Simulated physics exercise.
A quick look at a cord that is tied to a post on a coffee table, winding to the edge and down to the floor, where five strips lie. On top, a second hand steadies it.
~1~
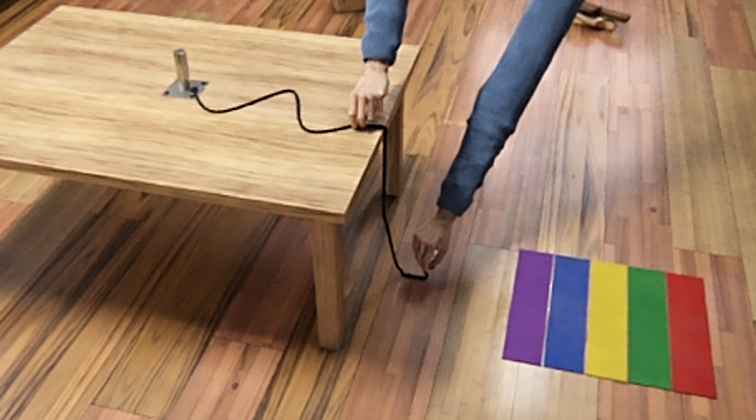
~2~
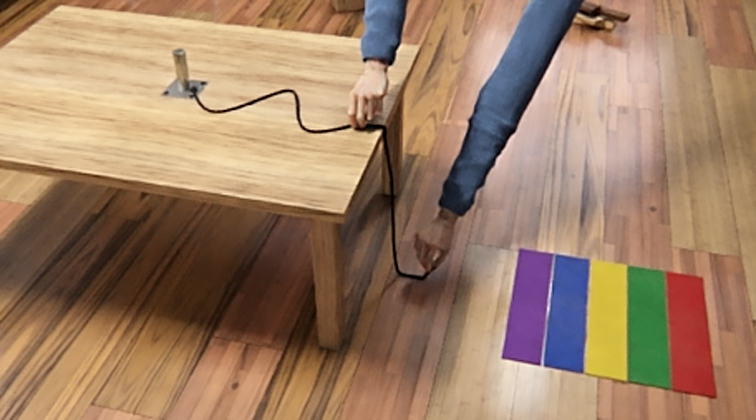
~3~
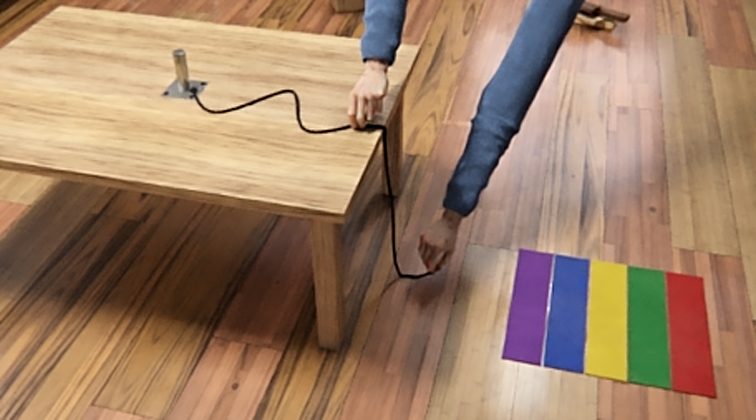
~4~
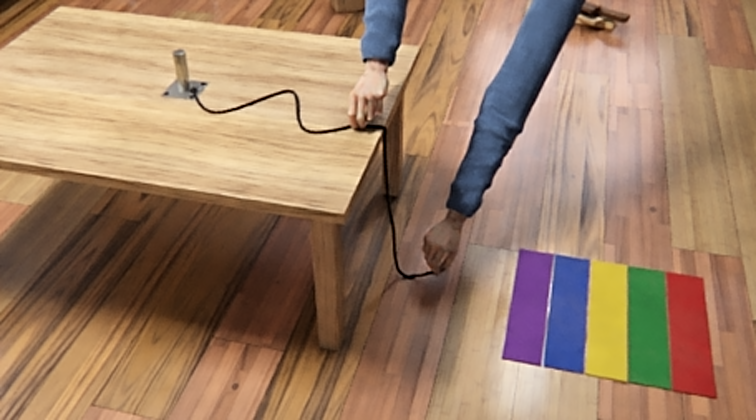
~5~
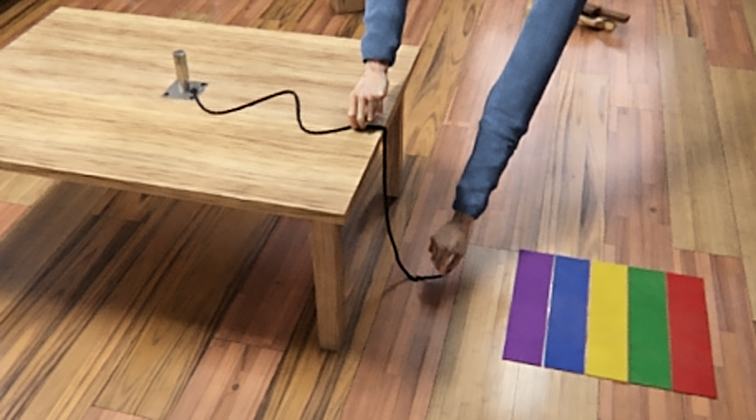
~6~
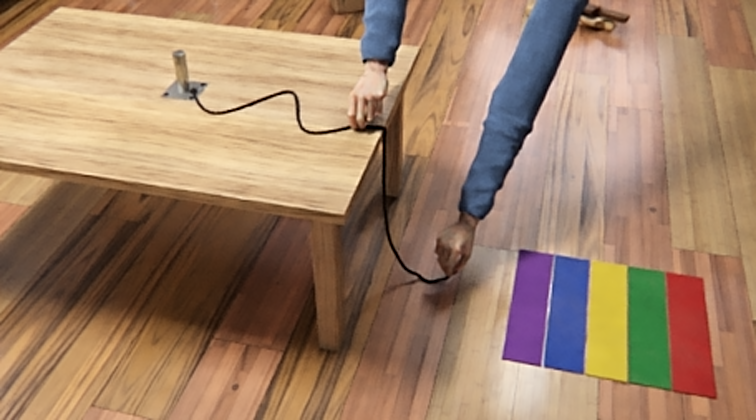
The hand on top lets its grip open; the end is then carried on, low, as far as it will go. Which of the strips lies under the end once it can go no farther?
The green one.
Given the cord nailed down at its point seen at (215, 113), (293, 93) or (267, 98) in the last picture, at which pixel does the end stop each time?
Estimated pixels in sequence: (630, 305), (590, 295) and (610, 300).
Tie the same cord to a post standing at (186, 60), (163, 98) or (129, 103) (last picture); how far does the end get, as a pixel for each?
Near (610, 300), (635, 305) and (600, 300).
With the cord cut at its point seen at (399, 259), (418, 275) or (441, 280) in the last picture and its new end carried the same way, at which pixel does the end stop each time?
In order, roughly (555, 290), (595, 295) and (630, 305).
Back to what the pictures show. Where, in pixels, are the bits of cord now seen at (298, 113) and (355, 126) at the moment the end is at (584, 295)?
Approx. (359, 122); approx. (398, 179).
Soon after, end near (584, 295); over blue.
Then, end near (626, 302); over yellow.
At full stretch, end near (651, 306); over green. Over green.
